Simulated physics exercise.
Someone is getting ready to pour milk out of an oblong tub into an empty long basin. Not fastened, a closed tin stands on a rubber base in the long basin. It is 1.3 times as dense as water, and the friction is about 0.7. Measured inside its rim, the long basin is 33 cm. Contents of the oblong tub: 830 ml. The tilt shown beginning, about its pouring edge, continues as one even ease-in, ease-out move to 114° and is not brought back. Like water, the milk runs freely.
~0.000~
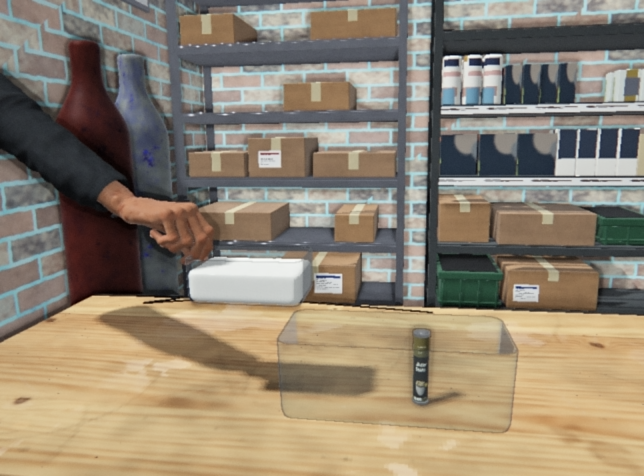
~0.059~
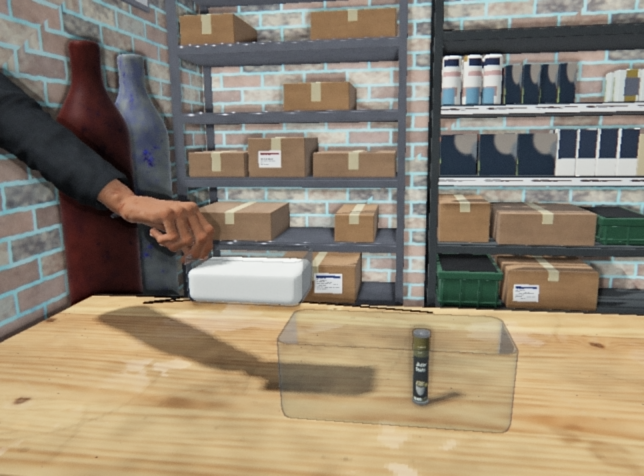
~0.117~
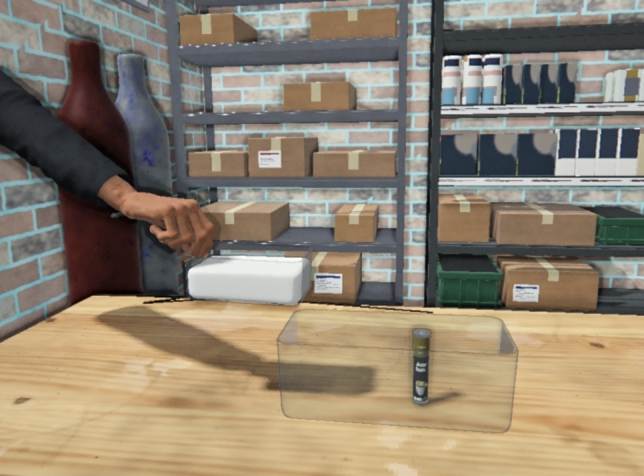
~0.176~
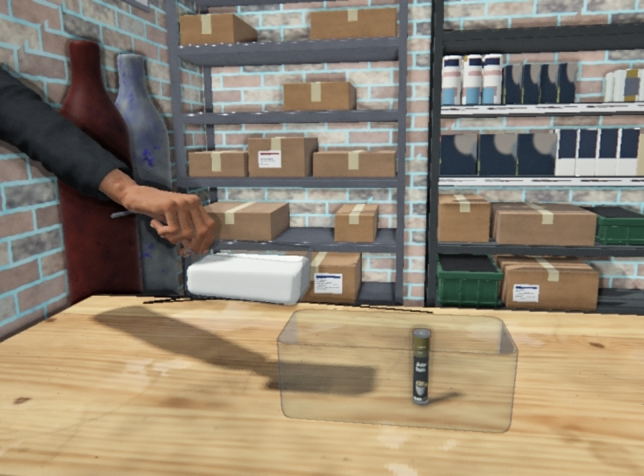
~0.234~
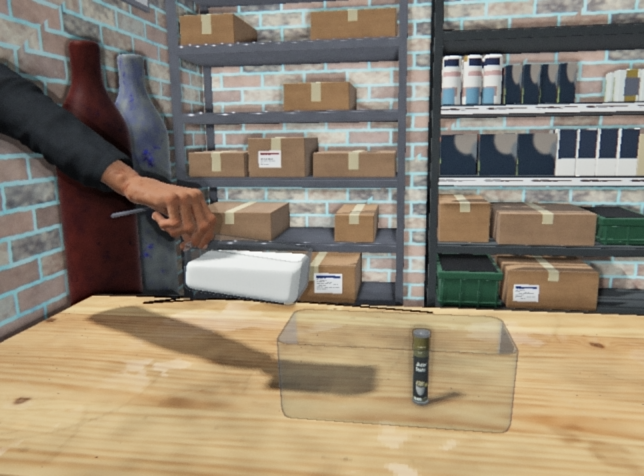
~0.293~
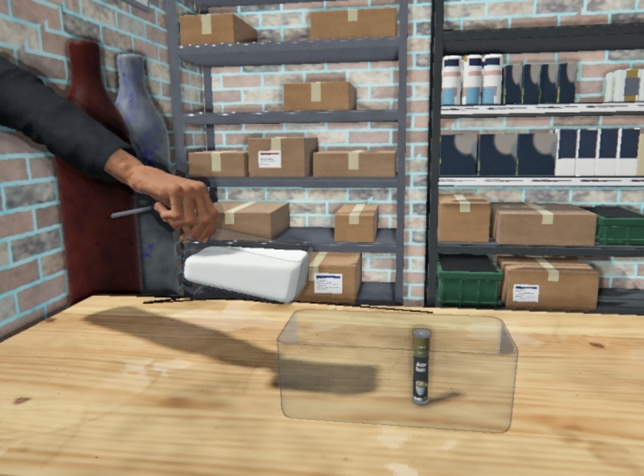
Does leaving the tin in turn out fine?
Yes.
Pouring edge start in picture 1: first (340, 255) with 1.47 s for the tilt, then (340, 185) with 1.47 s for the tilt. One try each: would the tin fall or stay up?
First it tips over; then it stays on its base.
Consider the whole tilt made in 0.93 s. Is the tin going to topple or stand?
Tips over.
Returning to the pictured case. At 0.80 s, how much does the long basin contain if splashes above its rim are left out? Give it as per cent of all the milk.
About 18 per cent.
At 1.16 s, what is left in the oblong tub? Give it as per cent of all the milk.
6 in a hundred, give or take.
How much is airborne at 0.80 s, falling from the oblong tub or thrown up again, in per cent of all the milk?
42 %.
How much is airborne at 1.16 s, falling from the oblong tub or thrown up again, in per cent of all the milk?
Something like 10 per cent is in the air then.
By 0.80 s the tilt is 64° and 41 per cent is still to pour; the tin stands where it began.
By 1.16 s the tilt is 102° and 6 per cent is still to pour; the tin stands where it began.
By 1.55 s the tilt is 114° and 0 per cent is still to pour; the tin stands where it began.
By 1.97 s the tilt is 114° and 0 per cent is still to pour; the tin stands where it began.
At rest the tin stands where it began.
